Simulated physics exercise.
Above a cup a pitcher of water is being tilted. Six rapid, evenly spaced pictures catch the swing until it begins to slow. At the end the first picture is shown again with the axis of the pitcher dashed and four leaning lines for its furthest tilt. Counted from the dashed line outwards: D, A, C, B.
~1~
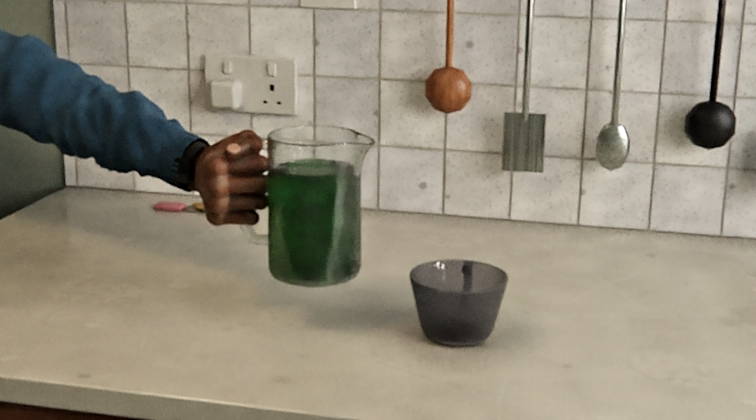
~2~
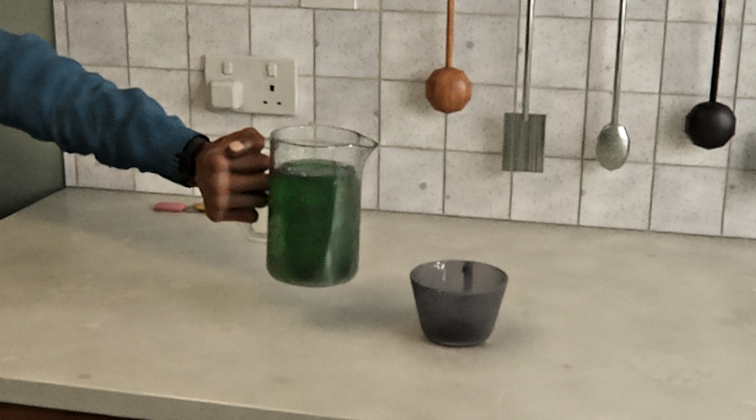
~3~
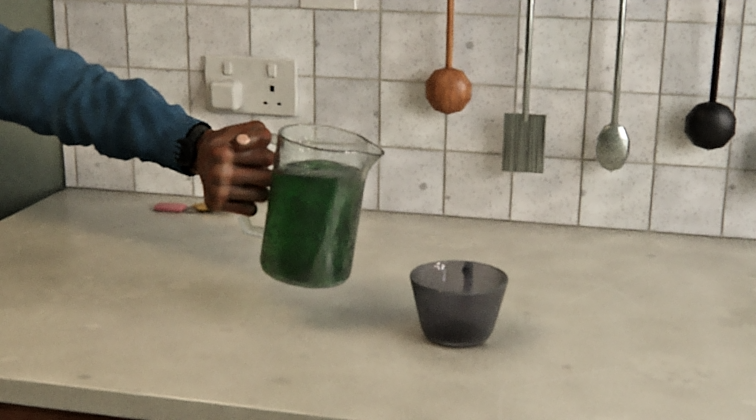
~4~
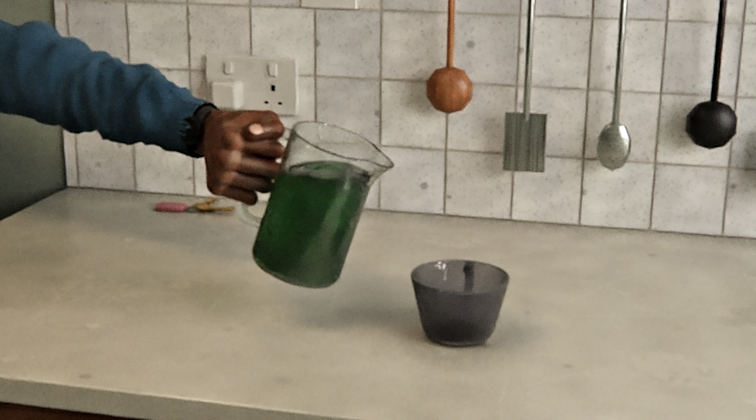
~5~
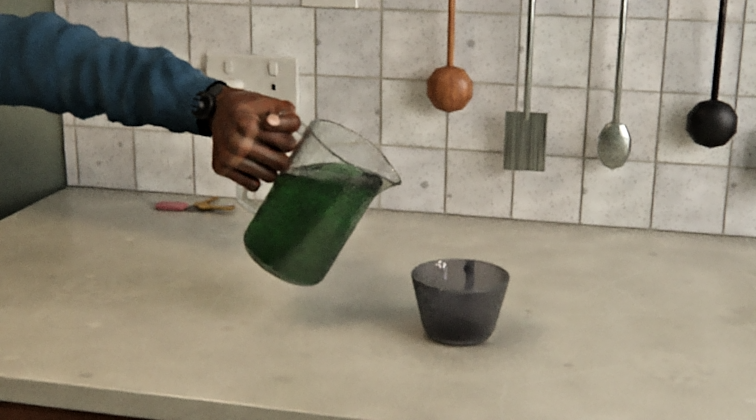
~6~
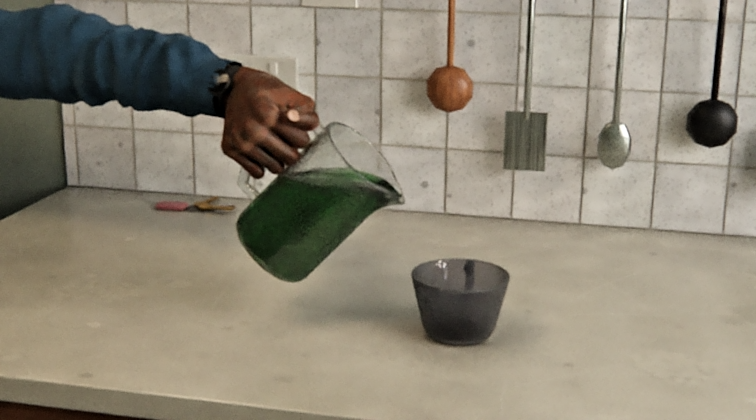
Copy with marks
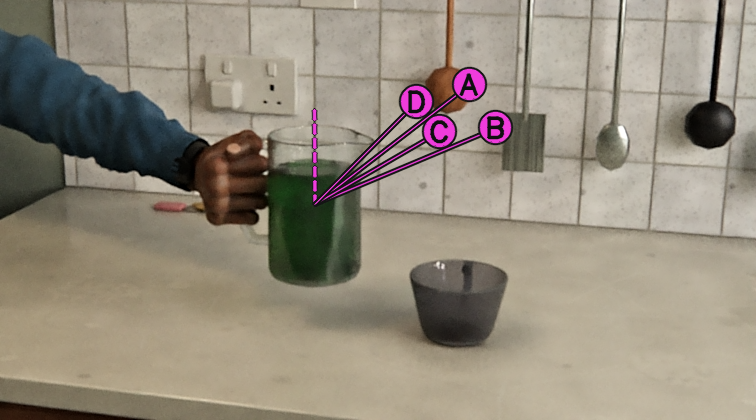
A hand in a blue sleeve with a dark wristband tilts a clear pitcher of green liquid above a pale kitchen counter, seen from the front and slightly above by a still camera. A dark grey cup sits to the right, with utensils hanging against white tiles behind. The pitcher starts upright, then leans steadily rightward, its liquid shifting toward the lip while none leaves.
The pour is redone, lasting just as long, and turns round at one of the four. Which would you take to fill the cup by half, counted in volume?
The best mark is B.
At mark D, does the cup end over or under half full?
Under.
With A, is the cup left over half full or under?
Under.
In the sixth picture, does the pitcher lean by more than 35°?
Yes.
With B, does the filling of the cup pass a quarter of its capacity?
Yes.
On the marked copy, A at (456, 95); B at (480, 134); C at (425, 140); D at (405, 113).
For mark A, the cup ends with about 21 % of what it can hold.
For mark B, the cup ends with about 52 % of what it can hold.
For mark C, the cup ends with about 33 % of what it can hold.
For mark D, the cup ends with about 10 % of what it can hold.
